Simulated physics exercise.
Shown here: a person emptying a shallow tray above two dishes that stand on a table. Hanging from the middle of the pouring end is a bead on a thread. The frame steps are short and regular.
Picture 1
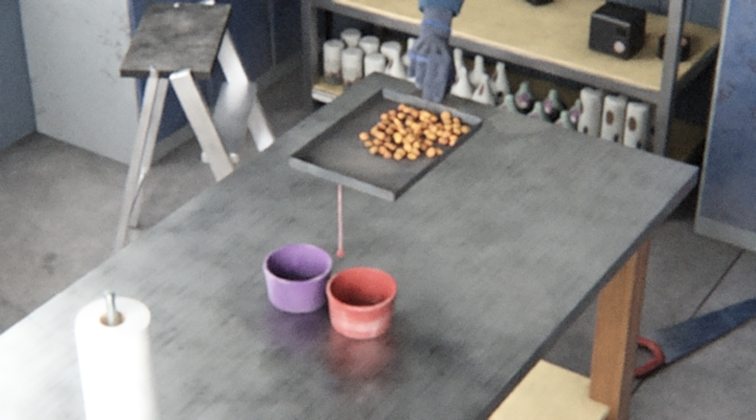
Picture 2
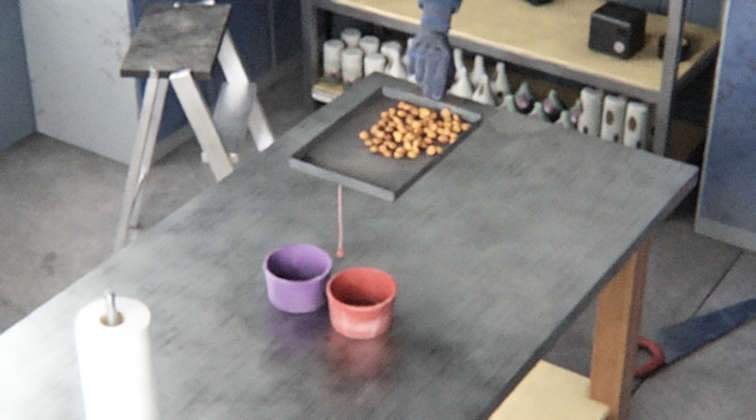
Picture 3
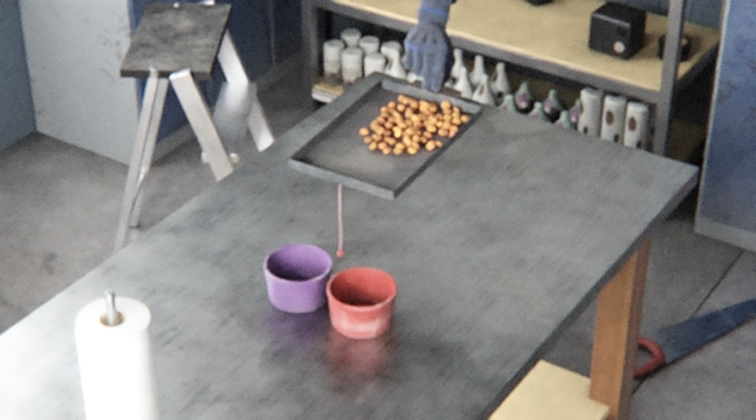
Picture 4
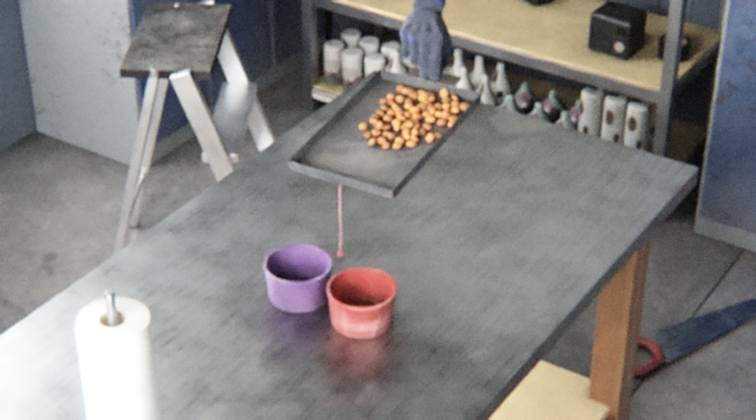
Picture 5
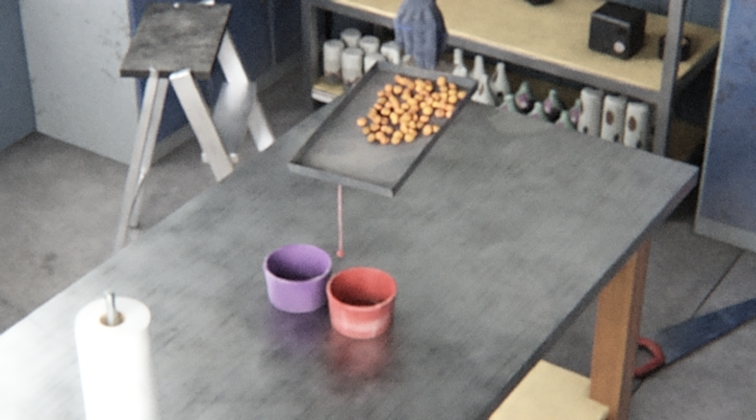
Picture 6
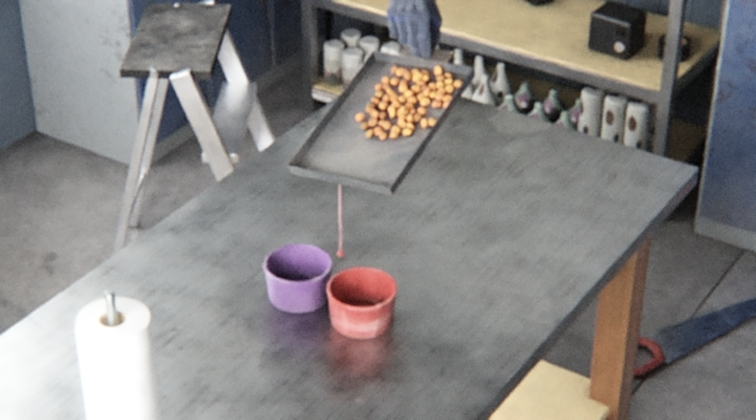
A blue-gloved hand holds the far edge of a shallow dark tray heaped with small orange-brown pieces, seen from above at an angle in a workshop. On the grey table, a purple dish sits left of a red one below a bead on a pinkish thread, with a white roll nearer. The hand raises the tray's far end, tilting its near edge slightly lower at the left, while the camera stays still.
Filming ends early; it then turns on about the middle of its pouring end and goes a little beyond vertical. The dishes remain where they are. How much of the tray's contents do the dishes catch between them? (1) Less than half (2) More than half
(2) More than half.
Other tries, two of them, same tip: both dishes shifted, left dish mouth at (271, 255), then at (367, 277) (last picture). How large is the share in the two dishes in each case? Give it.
About 70 per cent first, then about 0 per cent.
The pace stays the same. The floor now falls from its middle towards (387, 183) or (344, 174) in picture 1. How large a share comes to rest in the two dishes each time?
First case around 60 per cent, second case 70 per cent.
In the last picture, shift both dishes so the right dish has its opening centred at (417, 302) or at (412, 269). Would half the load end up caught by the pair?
Short of half, then Short of half.
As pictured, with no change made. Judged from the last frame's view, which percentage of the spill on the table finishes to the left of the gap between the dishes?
Roughly 100 %.
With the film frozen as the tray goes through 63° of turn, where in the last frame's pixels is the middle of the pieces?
The centre of the load shows up near (320, 159) in the last view.
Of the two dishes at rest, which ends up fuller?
Winner: The left side.
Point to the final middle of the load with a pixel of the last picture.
About (288, 292).
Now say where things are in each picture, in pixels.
The first frame shows corners of the pouring end near (290, 157) and (394, 192), level; middle of the load near (419, 133), bits of cat kibble; left dish near (279, 292); right dish near (343, 318); bead on its thread near (341, 253).
The second frame shows corners of the pouring end near (290, 157) and (394, 192), level; middle of the load near (419, 131).
The third frame shows corners of the pouring end near (290, 158) and (393, 191), tipped barely, lowest at the left corner; middle of the load near (418, 125).
The fourth frame shows corners of the pouring end near (289, 161) and (392, 189), tipped a little, lowest at the left corner; middle of the load near (417, 116).
The fifth frame shows corners of the pouring end near (289, 163) and (391, 188), tipped clearly, lowest at the left corner; middle of the load near (415, 108).
The sixth frame shows corners of the pouring end near (288, 165) and (389, 187), tipped clearly, lowest at the left corner; middle of the load near (412, 100); left dish near (279, 292); right dish near (343, 318).
Shortly afterwards, tray tipped steeply; all but a few on the tray; only a few in the air.
Next, tray tipped right over; near a quarter on the tray; near a third in the left dish; near a quarter outside both; a little in the air.
Some moments later, tray tipped past a quarter turn; near two thirds in the left dish; near a third outside both.
In the end, tray tipped past a quarter turn; none at all in the right dish; near two thirds in the left dish; near a third outside both.
